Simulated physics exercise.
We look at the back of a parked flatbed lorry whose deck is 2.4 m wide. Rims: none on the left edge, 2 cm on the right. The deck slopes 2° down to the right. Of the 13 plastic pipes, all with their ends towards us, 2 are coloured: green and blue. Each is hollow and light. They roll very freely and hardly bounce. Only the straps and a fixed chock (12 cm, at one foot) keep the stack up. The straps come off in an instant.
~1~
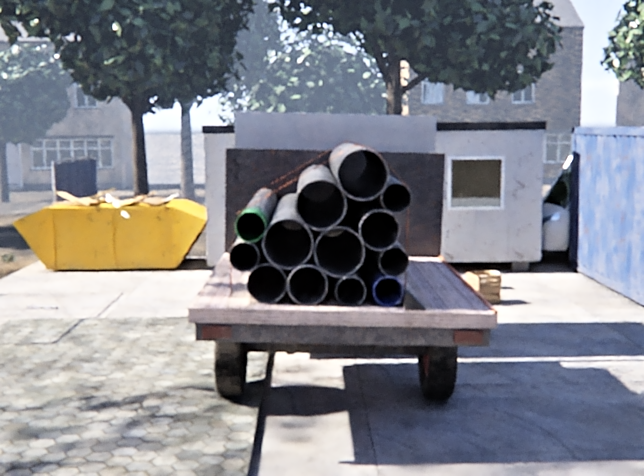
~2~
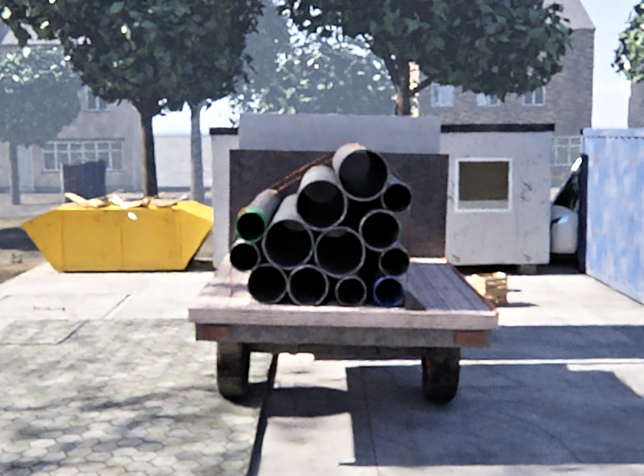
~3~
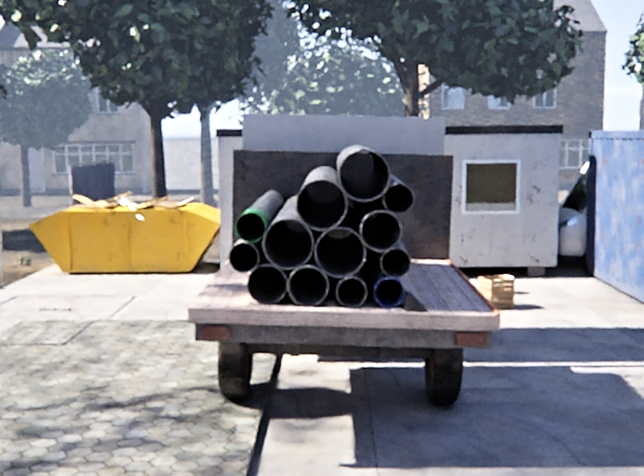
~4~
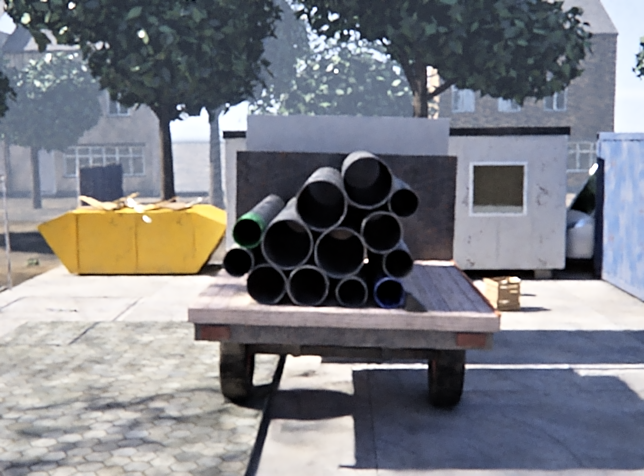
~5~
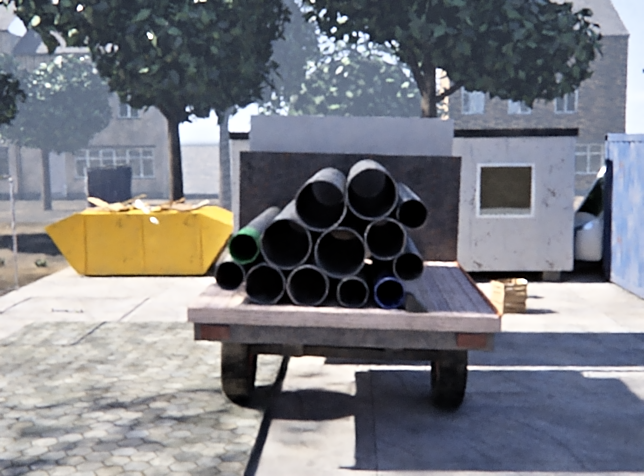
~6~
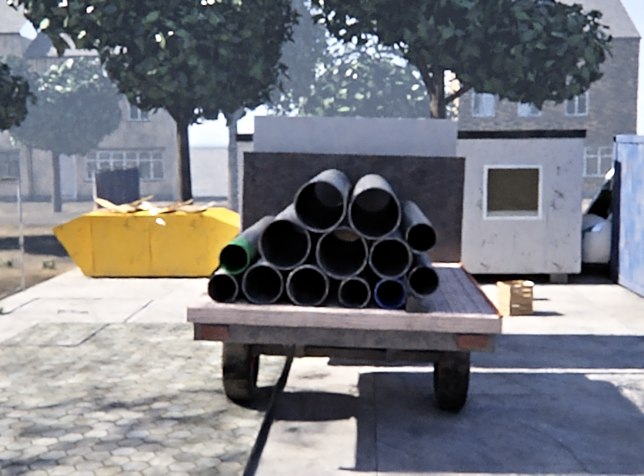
Plastic pipes stacked on a parked flatbed lorry shifting and settling lower, the green one sliding down to the left.
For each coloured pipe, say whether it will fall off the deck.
Green goes over the edge, blue remains on the deck.
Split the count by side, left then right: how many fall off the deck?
Left 4, right 4.
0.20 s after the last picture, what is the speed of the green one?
Near 0.6 m/s.
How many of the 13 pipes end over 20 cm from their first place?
The count is 11.
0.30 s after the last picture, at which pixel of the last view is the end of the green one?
Around (206, 258).
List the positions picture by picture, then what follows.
The first picture shows green at (250, 227), blue at (389, 292); straps tight; chock at (408, 302); the deck slopes 2° down to the right; 4 of the 13 lie on the deck itself.
The second picture shows green at (250, 227), blue at (389, 293); straps tight.
The third picture shows green at (250, 228), blue at (390, 293); no straps.
The fourth picture shows green at (247, 233), blue at (390, 294); straps gone.
The fifth picture shows green at (243, 249), blue at (390, 294); straps gone.
The sixth picture shows green at (233, 259), blue at (390, 294); straps gone; chock at (411, 304).
Then, 0.2 s after the last picture, green is up on others, 20 cm from the left edge, rolling left; blue is on the deck, 85 cm from the right edge; 0 gone from the deck.
Then, 0.3 s after the last picture, green is up on others, 15 cm from the left edge, rolling left; no change for blue; 0 gone from the deck.
Then, 0.5 s after the last picture, green is up on others, 5 cm from the left edge, rolling left; no change for blue; 1 gone from the deck.
Then, 0.7 s after the last picture, green is dropping off the left side; no change for blue; 2 gone from the deck.
At rest (7.0 s after the last picture), green is down on the left; blue is on the deck, 85 cm from the right edge; 8 gone from the deck.
